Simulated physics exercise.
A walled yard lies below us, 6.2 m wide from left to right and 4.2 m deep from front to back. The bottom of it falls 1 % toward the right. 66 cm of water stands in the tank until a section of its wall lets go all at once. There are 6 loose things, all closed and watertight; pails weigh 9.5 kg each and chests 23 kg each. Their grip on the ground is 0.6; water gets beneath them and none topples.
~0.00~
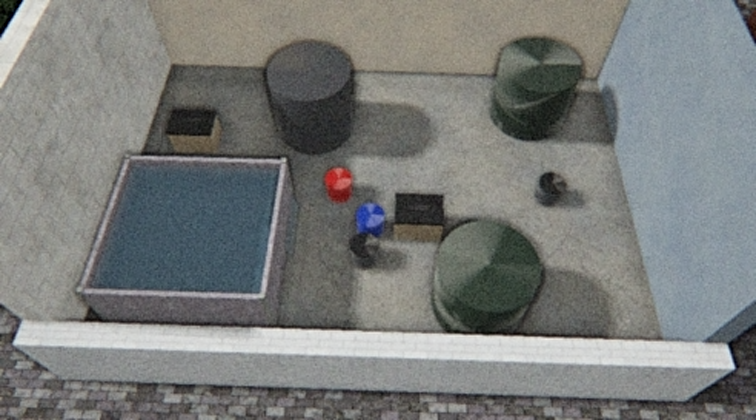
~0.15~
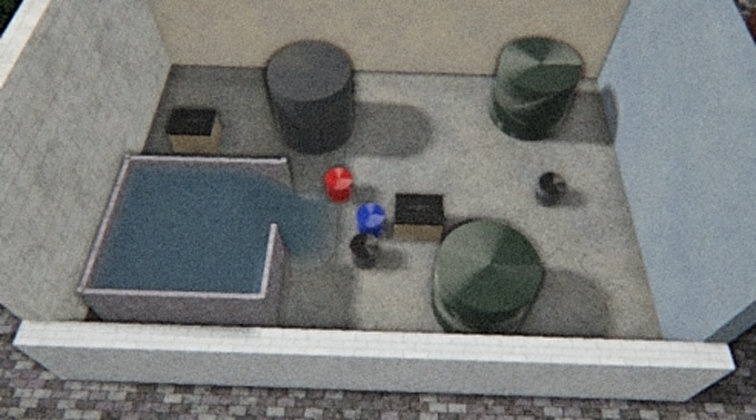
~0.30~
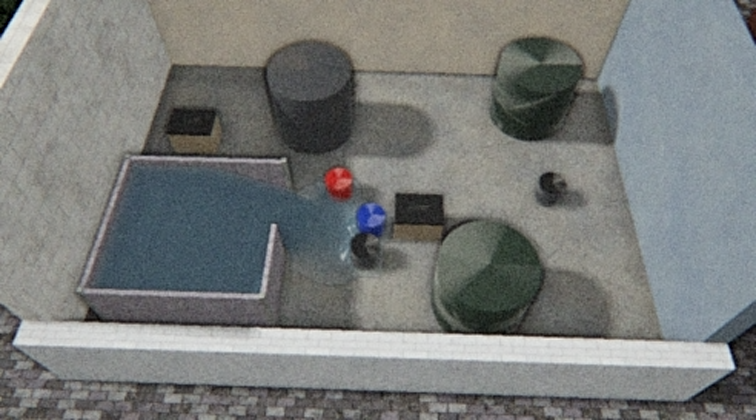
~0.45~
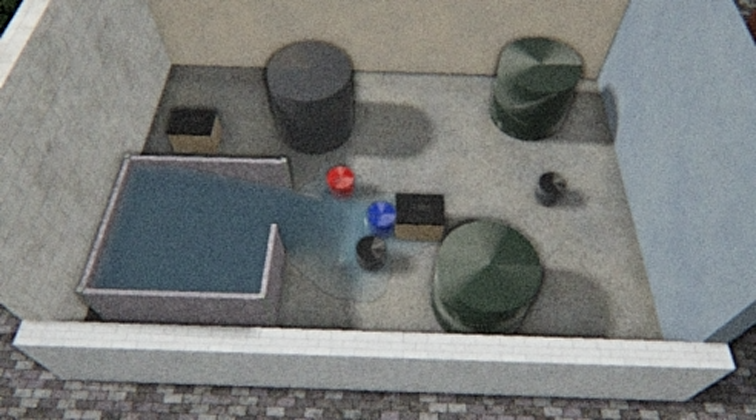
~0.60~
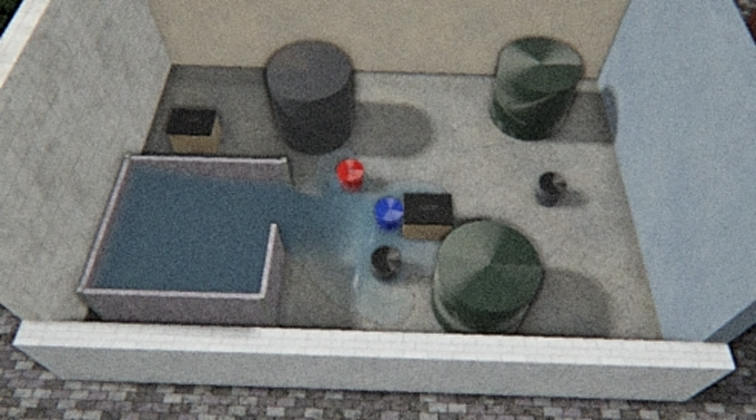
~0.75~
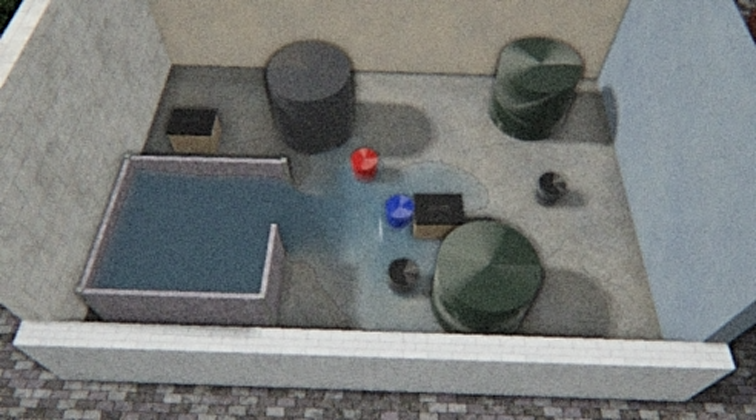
Water pours through a gap in the right side of a walled pool at the left of an enclosed yard and spreads rightward across the floor. It reaches the blue pail and a dark pot, pushing them right, then shifts the red pail up and right and nudges a dark-topped box as the wet area widens.
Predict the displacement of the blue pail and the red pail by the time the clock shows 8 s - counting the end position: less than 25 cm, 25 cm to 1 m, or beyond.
The blue pail drifts well away; the red pail drifts well away.
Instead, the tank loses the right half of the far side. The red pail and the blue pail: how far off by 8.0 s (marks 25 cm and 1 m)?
Outcome - red pail: No real movement, blue pail: No real movement.
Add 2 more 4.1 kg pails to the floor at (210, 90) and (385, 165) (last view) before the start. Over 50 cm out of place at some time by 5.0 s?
As asked, in order: Shy of the mark; clear of the mark.
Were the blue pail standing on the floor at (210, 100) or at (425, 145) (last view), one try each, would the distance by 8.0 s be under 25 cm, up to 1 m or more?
First it remains in place, then it drifts a modest way.
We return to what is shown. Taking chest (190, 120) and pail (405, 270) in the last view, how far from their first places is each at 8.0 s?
Lab note - net shifts in turn: 0 cm; 80 cm.
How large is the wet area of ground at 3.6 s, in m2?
About 18 m2.
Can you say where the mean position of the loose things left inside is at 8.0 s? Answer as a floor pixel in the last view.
They average out to somewhere around (446, 158).
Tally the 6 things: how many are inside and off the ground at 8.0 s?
At that moment it comes to 3.
After 1.6 s the blue pail is near (511, 177), 1.8 m from its start, aground; the red pail is near (432, 103), 1.7 m from its start, aground; 0 afloat.
After 3.6 s the blue pail is near (571, 60), 3.7 m from its start, afloat; the red pail is near (459, 88), 2.2 m from its start, aground; 3 afloat.
After 5.6 s the blue pail is near (548, 67), 3.5 m from its start, aground; the red pail is near (442, 115), 1.7 m from its start, aground; 2 afloat.
After 8.0 s the blue pail is near (548, 67), 3.5 m from its start, afloat; the red pail is near (431, 110), 1.6 m from its start, aground; 3 afloat.
